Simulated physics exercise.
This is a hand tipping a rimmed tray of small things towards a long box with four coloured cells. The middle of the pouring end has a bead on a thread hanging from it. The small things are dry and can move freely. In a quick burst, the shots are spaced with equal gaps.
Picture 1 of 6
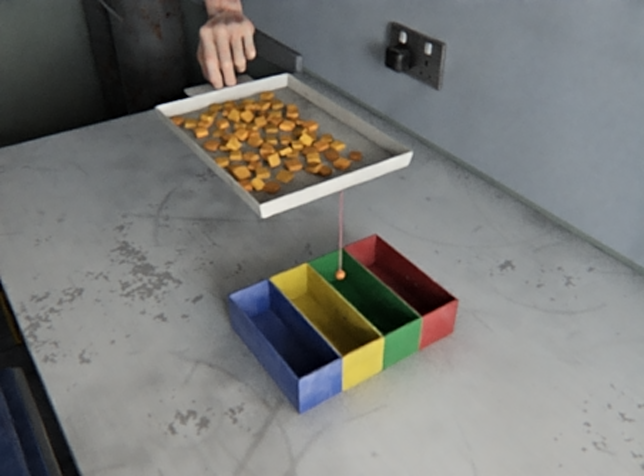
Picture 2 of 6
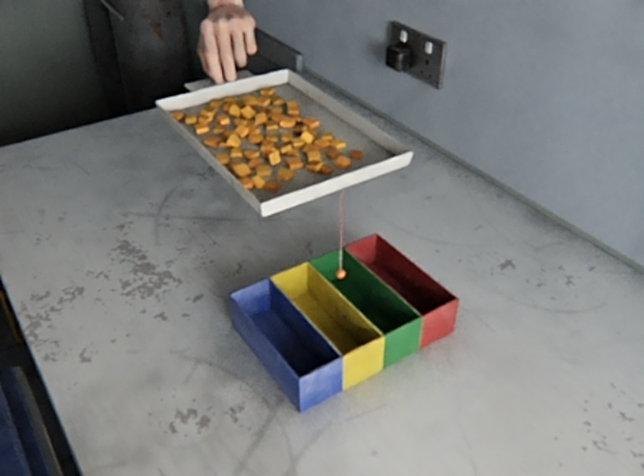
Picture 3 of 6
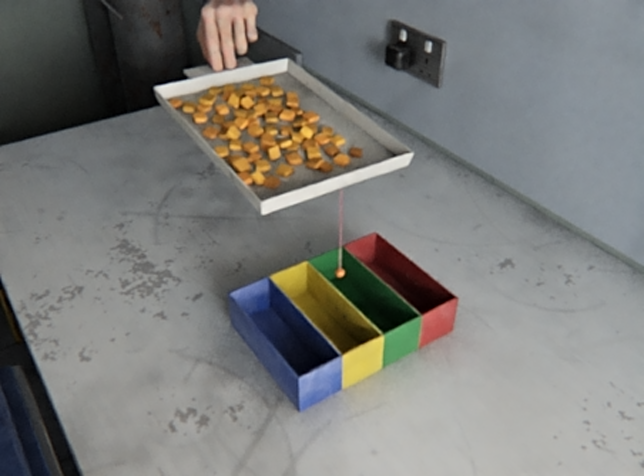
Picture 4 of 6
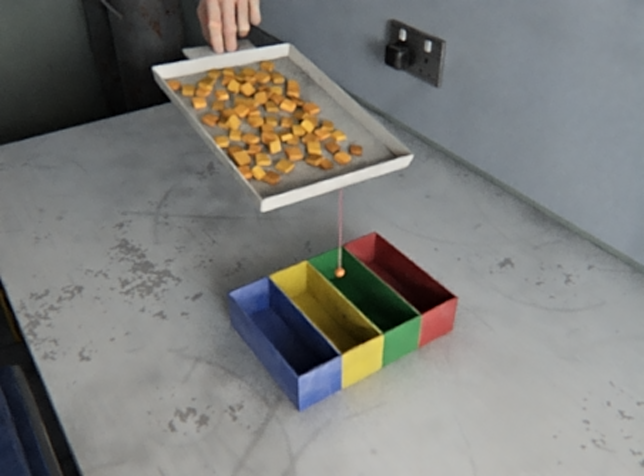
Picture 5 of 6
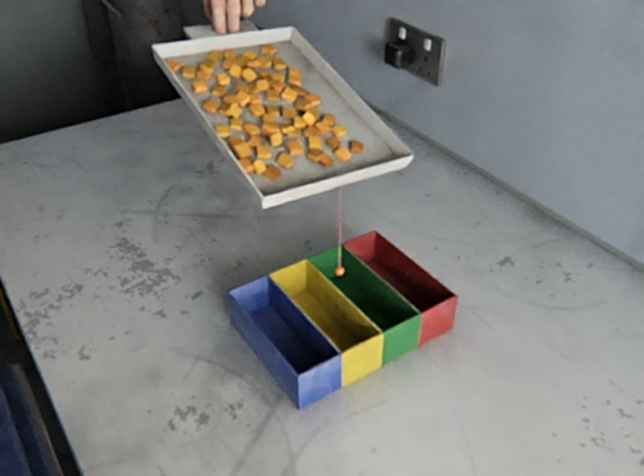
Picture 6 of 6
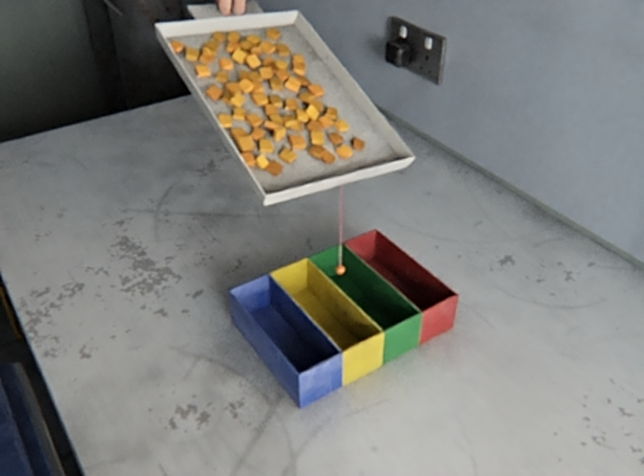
On a scuffed grey tabletop, a hand held a rimmed tray of small orange-brown pieces above a box with blue, yellow, green and red cells, then steadily raised the tray's far end, tilting it more steeply.
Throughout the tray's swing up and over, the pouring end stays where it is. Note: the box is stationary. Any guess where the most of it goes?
I'd say the red cell.
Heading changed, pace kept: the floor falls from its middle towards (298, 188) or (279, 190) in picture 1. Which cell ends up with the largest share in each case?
First: The blue cell. Second: That blue cell.
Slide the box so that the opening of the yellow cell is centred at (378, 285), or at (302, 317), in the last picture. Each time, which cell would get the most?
Green, then the red cell.
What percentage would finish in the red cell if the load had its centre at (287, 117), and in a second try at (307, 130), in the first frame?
You'd get near 60 percent first and near 50 percent next.
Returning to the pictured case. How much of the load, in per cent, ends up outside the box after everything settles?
20 %.
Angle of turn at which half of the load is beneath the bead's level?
Angle: Approx. 110 degrees.
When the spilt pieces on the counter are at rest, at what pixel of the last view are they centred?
(448, 300), roughly.
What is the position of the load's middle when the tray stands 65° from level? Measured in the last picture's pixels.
The load is centred about (359, 142).
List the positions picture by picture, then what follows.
The first picture shows corners of the pouring end (261, 203) and (409, 151), level; middle of the load (270, 140), small crackers; bead on its thread (340, 275); blue cell (321, 383); yellow cell (363, 361); green cell (402, 341); red cell (438, 322).
The second picture shows corners of the pouring end (262, 202) and (410, 151), level; middle of the load (270, 138).
The third picture shows corners of the pouring end (262, 200) and (410, 151), tipped barely, lowest at the right corner; middle of the load (270, 131).
The fourth picture shows corners of the pouring end (263, 198) and (410, 153), tipped a little, lowest at the right corner; middle of the load (270, 121).
The fifth picture shows corners of the pouring end (265, 196) and (411, 155), tipped clearly, lowest at the right corner; middle of the load (272, 111).
The sixth picture shows corners of the pouring end (267, 194) and (412, 156), tipped clearly, lowest at the right corner; middle of the load (275, 101); blue cell (321, 377); yellow cell (363, 356); green cell (402, 336); red cell (438, 317).
Just after the last frame, tray tipped steeply; almost all on the tray; just a few falling or outside the box.
A moment on, tray tipped past a quarter turn; roughly half on the tray; roughly a quarter in the red cell; about a tenth in the green cell; roughly a quarter falling or outside the box.
Further on, tray tipped past a quarter turn; roughly half in the red cell; roughly a quarter in the green cell; about a tenth in the yellow cell; roughly a quarter falling or outside the box.
When it is over, tray tipped past a quarter turn; roughly half in the red cell; roughly a quarter in the green cell; about a tenth in the yellow cell; not one in the blue cell; roughly a quarter outside the box.
